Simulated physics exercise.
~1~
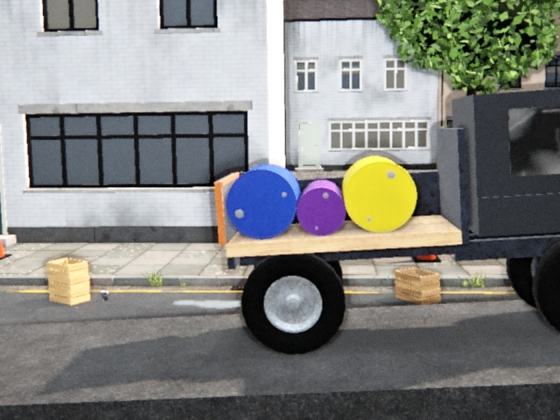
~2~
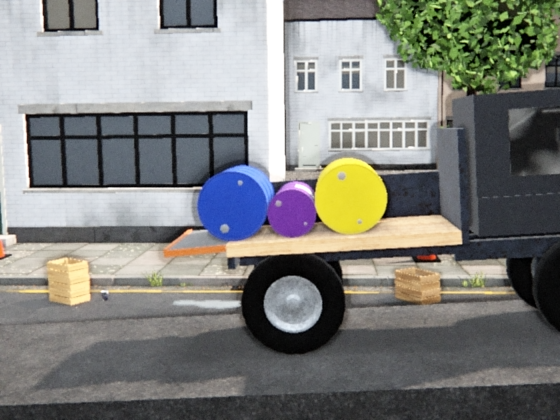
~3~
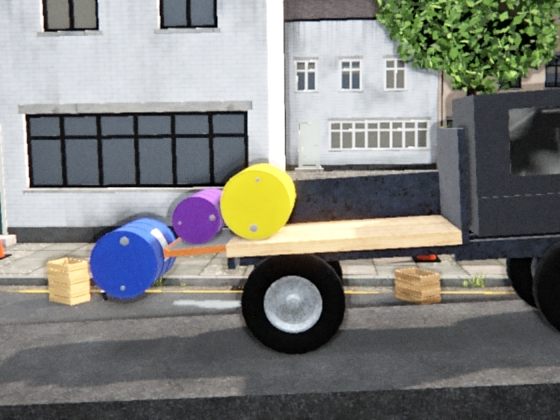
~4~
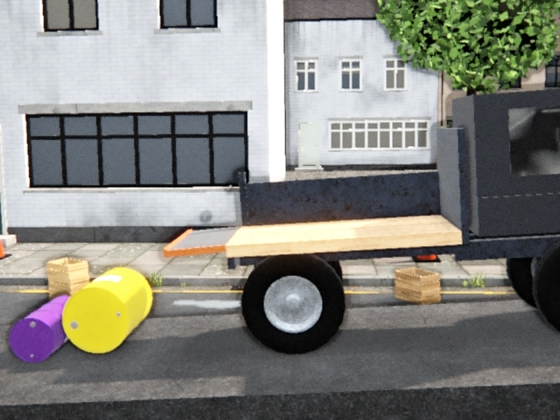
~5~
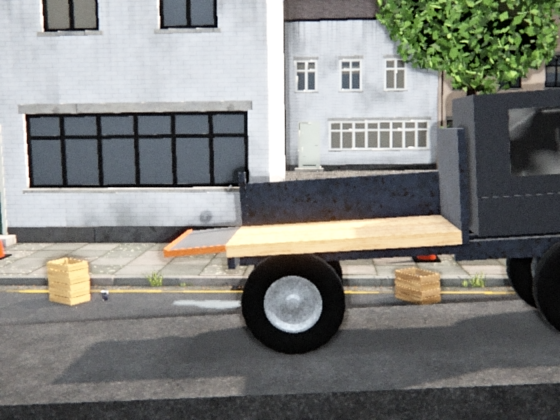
Blue, purple and yellow drums rolled left along the open bed of a parked pick-up as its tailgate dropped, tumbling off one after another with blue first, then rolled away down the road out of view, leaving the bed empty.
